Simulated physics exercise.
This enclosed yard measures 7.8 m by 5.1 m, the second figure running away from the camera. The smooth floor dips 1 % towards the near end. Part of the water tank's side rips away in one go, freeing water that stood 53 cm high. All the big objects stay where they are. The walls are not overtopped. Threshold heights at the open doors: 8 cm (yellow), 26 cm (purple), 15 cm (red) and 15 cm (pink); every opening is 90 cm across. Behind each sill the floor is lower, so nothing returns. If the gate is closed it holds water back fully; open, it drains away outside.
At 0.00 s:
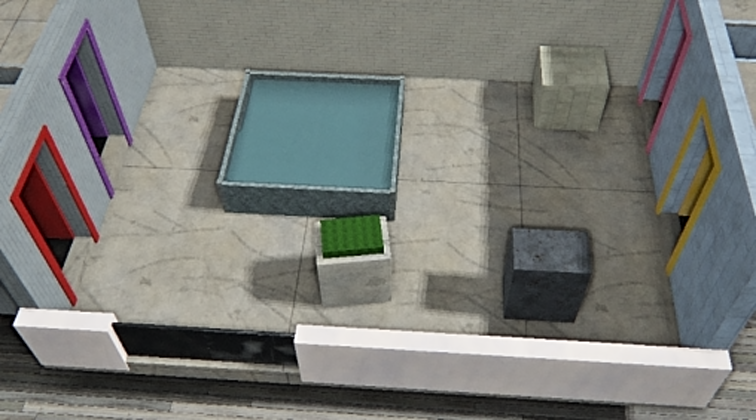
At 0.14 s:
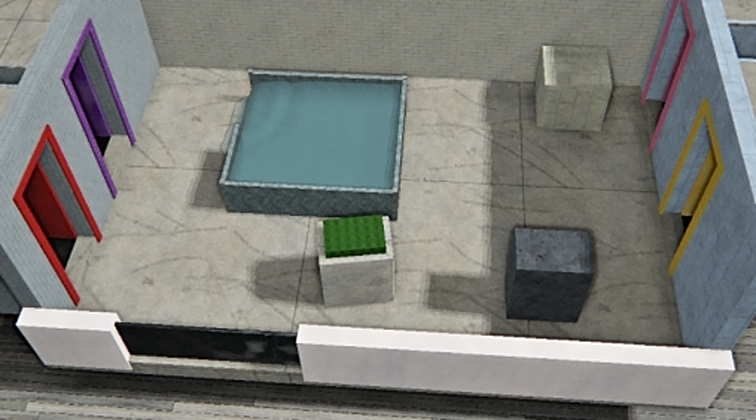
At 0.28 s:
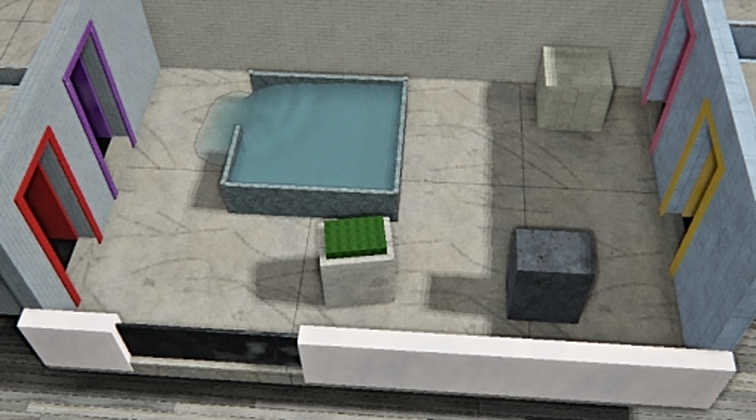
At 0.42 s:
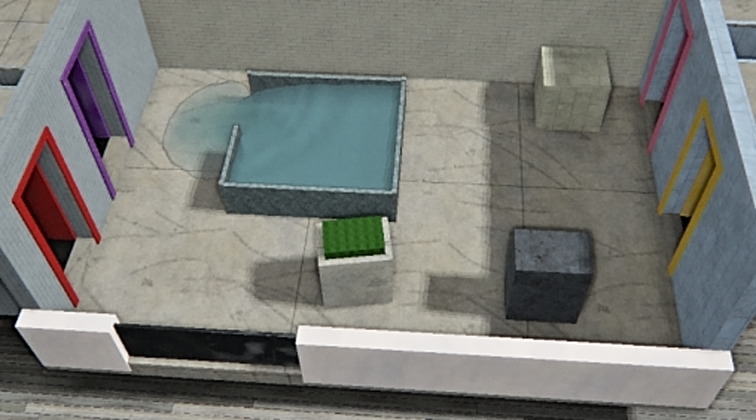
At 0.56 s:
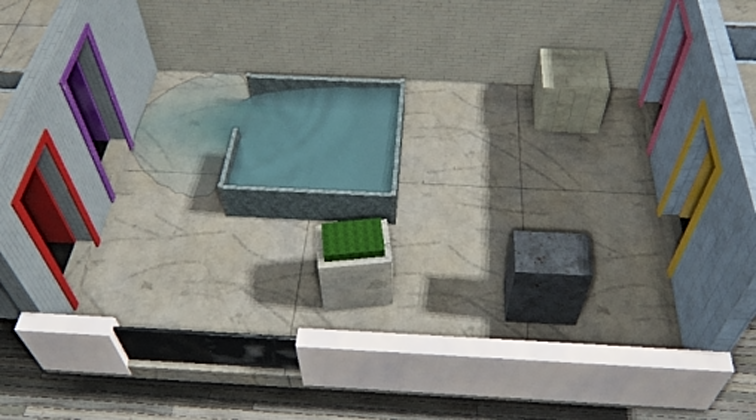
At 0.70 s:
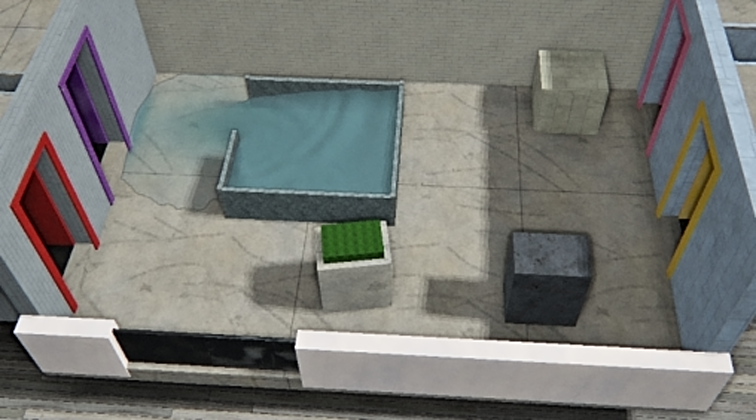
In this clip, part of the left side of a raised water tank in a walled yard opens, and water pours through the gap, spreading leftward across the pale floor toward the purple-framed doorway while the nearby blocks stay still.
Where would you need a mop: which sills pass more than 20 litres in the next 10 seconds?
The water let in: At the yellow door it keeps below the limit; at the purple door it keeps below the limit; at the red door it keeps below the limit; at the pink door it keeps below the limit.
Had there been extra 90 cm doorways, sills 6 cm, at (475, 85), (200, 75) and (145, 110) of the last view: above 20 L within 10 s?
In that order: Below, over, past it.
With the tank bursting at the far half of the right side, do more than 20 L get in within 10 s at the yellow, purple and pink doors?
Against that limit: Yellow past it, purple not over, pink not over.
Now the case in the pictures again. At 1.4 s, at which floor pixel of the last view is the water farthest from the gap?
Around (99, 243).
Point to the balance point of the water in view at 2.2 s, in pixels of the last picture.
At about (263, 150).
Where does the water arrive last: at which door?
The yellow one.
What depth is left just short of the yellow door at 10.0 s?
About 6.0 cm.
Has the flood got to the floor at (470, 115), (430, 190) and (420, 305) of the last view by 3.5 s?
In that order: Still dry, dry, still dry.
After 1.4 s water covers 15 % of the floor and is deepest (44 cm) near (158, 74); yellow door not reached, purple door 20 cm at the sill, 0 L in, red door not reached, pink door not reached.
After 2.2 s water covers 20 % of the floor and is deepest (37 cm) near (138, 130); yellow door not reached, purple door 22 cm at the sill, 0 L in, red door 5 cm at the sill, 0 L in, pink door not reached.
After 3.5 s water covers 35 % of the floor and is deepest (28 cm) near (152, 122); yellow door not reached, purple door 19 cm at the sill, 1 L in, red door 7 cm at the sill, 0 L in, pink door not reached.
After 6.0 s water covers 65 % of the floor and is deepest (20 cm) near (147, 105); yellow door not reached, purple door 14 cm at the sill, 1 L in, red door 9 cm at the sill, 0 L in, pink door 3 cm at the sill, 0 L in.
After 10.0 s water covers 95 % of the floor and is deepest (16 cm) near (609, 378); yellow door 6 cm at the sill, 0 L in, purple door 9 cm at the sill, 1 L in, red door 10 cm at the sill, 1 L in, pink door 3 cm at the sill, 0 L in.
